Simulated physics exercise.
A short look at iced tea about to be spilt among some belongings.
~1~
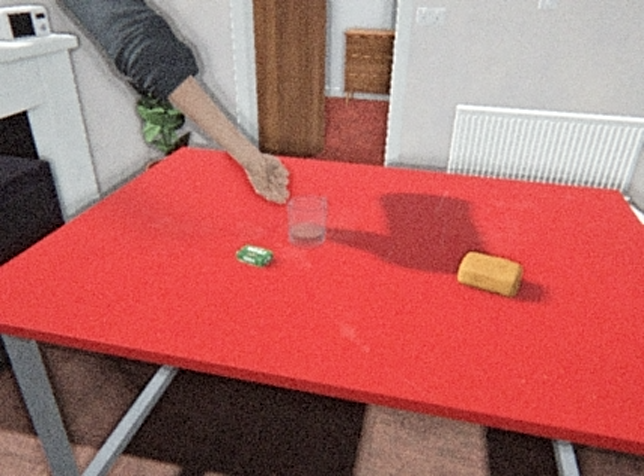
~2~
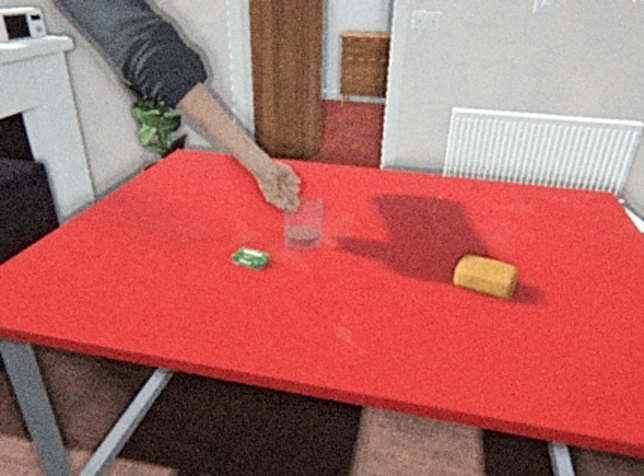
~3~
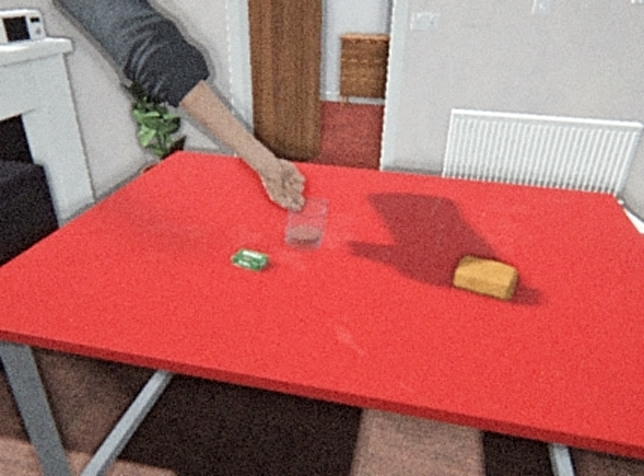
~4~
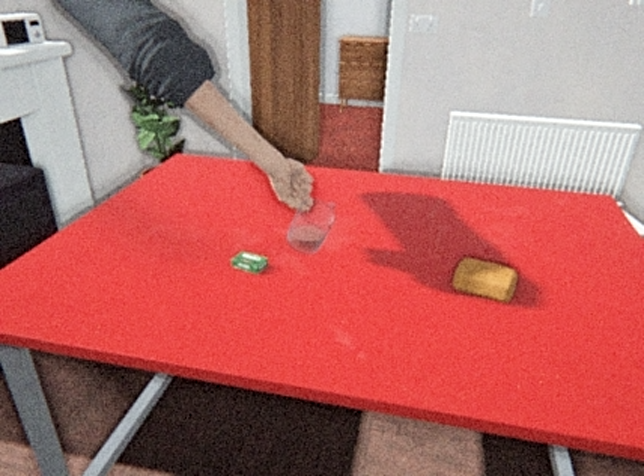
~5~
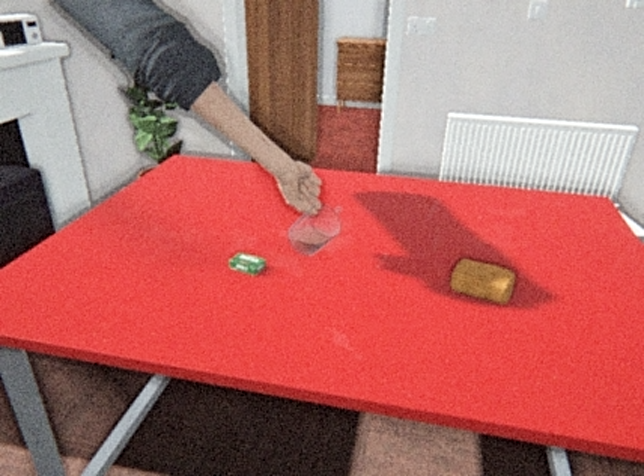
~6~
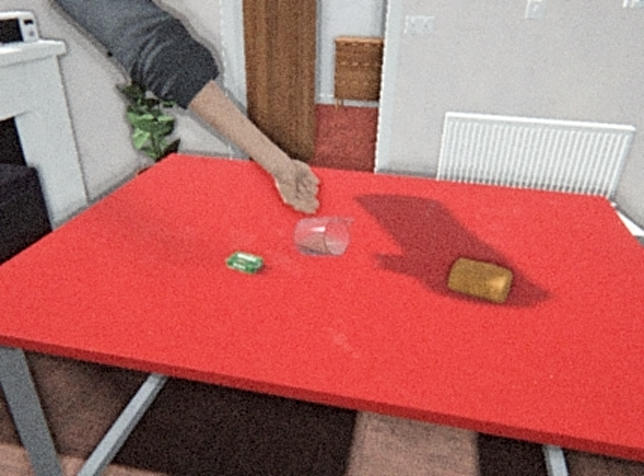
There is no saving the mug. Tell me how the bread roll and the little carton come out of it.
The bread roll is caught by the spill, and as for the little carton, it is missed by the spill.
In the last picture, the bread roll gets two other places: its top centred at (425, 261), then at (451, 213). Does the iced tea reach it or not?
Lab note - try 1: It gets touched by it; try 2: It avoids the spill.
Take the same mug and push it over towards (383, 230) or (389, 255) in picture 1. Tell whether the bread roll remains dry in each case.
So first it is missed, and after that it gets caught.
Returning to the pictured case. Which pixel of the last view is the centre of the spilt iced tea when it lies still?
The centre settles near (438, 314) in the last view.
A moment on, the puddle covers about as much as a plate; the bread roll is reached; the little carton is untouched.
Further on, the puddle covers about as much as a tray; the bread roll is reached; the little carton is untouched.
When it is over, the puddle covers about as much as a tray; the bread roll is reached; the little carton is untouched.
